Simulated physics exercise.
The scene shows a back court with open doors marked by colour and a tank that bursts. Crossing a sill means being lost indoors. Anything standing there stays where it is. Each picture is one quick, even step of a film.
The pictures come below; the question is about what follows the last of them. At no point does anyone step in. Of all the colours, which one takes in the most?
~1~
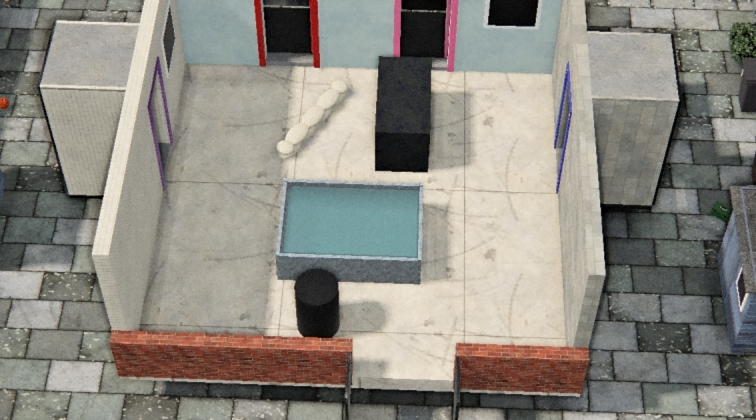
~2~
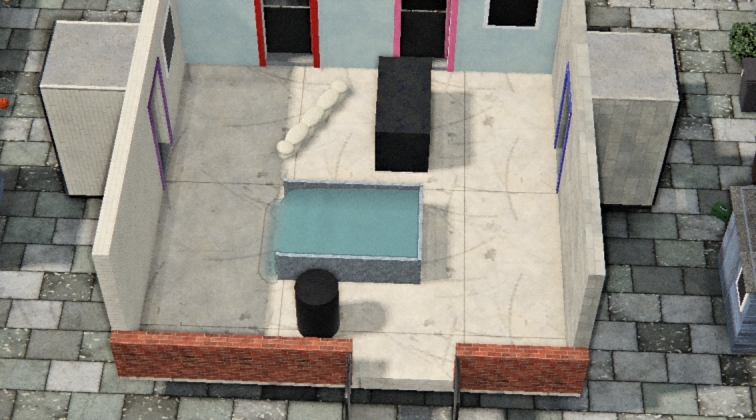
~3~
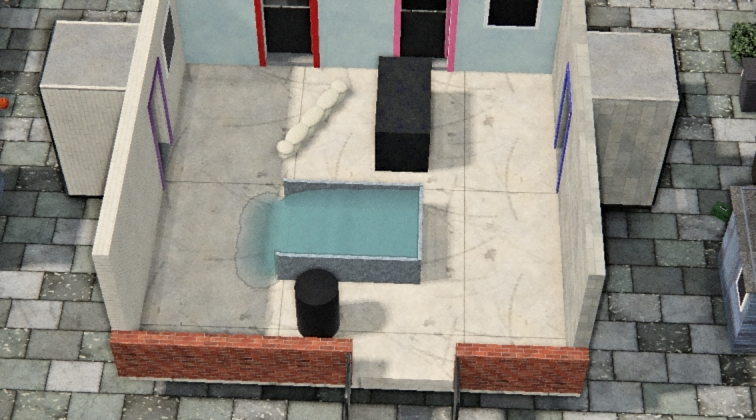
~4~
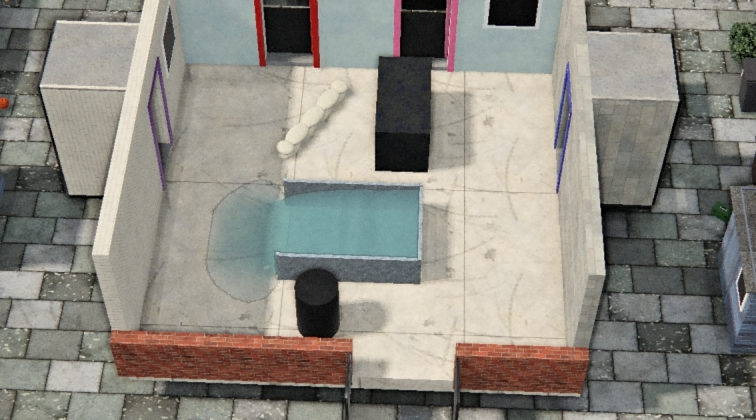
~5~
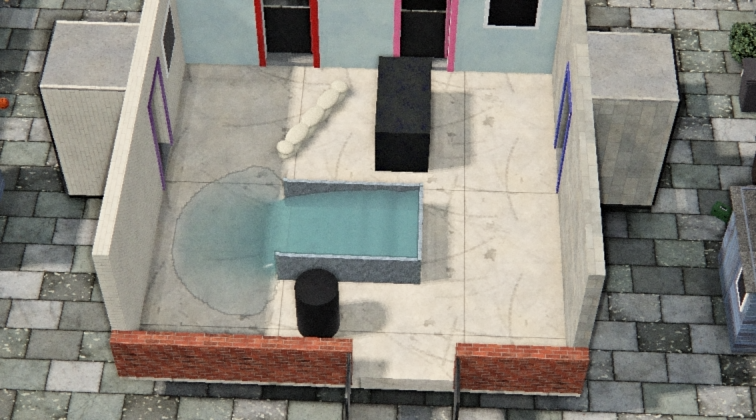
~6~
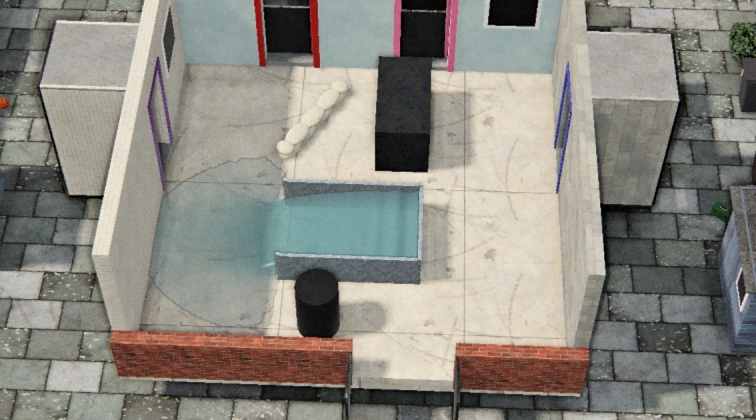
The purple one.
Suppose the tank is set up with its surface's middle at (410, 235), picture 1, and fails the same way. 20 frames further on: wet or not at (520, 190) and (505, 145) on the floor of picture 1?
Point one left dry, point two left dry.
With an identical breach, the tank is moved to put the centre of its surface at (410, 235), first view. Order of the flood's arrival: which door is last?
Answer: The blue-painted one.
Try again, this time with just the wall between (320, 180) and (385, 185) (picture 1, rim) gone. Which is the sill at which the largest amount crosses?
That would be the blue one, I think.
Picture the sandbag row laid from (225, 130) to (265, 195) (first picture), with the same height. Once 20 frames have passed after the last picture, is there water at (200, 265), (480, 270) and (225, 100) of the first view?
First spot swamped, second spot unwetted, third spot swamped.
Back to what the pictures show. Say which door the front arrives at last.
My pick is the one in blue.
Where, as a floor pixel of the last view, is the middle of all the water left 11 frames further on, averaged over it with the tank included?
About (246, 240).
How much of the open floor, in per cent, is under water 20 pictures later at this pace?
Around 35 percent.
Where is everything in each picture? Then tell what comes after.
In the first picture, the tank at (351, 222) is whole and still.
In the second picture, water pours out at (285, 233) and has run to (275, 280).
In the third picture, water pours out at (285, 234) and has run to (263, 198).
In the fourth picture, the front is at (232, 197), out from the gap at (285, 235).
In the fifth picture, water pours out at (285, 236) and has run to (184, 217).
In the sixth picture, the front is at (161, 208), out from the gap at (285, 236).
A moment on, water covers 20 % of the floor; blue door not reached, red door not reached, purple door a trickle in, pink door not reached.
Next, water covers 25 % of the floor; blue door not reached, red door not reached, purple door some in, pink door not reached.
Then, water covers 35 % of the floor; blue door not reached, red door wet at the sill, nothing in, purple door some in, pink door not reached.
Later, water covers 65 % of the floor; blue door not reached, red door wet at the sill, nothing in, purple door a lot in, pink door wet at the sill, nothing in.
In the end, water covers 85 % of the floor; blue door a trickle in, red door a trickle in, purple door a lot in, pink door wet at the sill, nothing in; the purple door has let in the most.
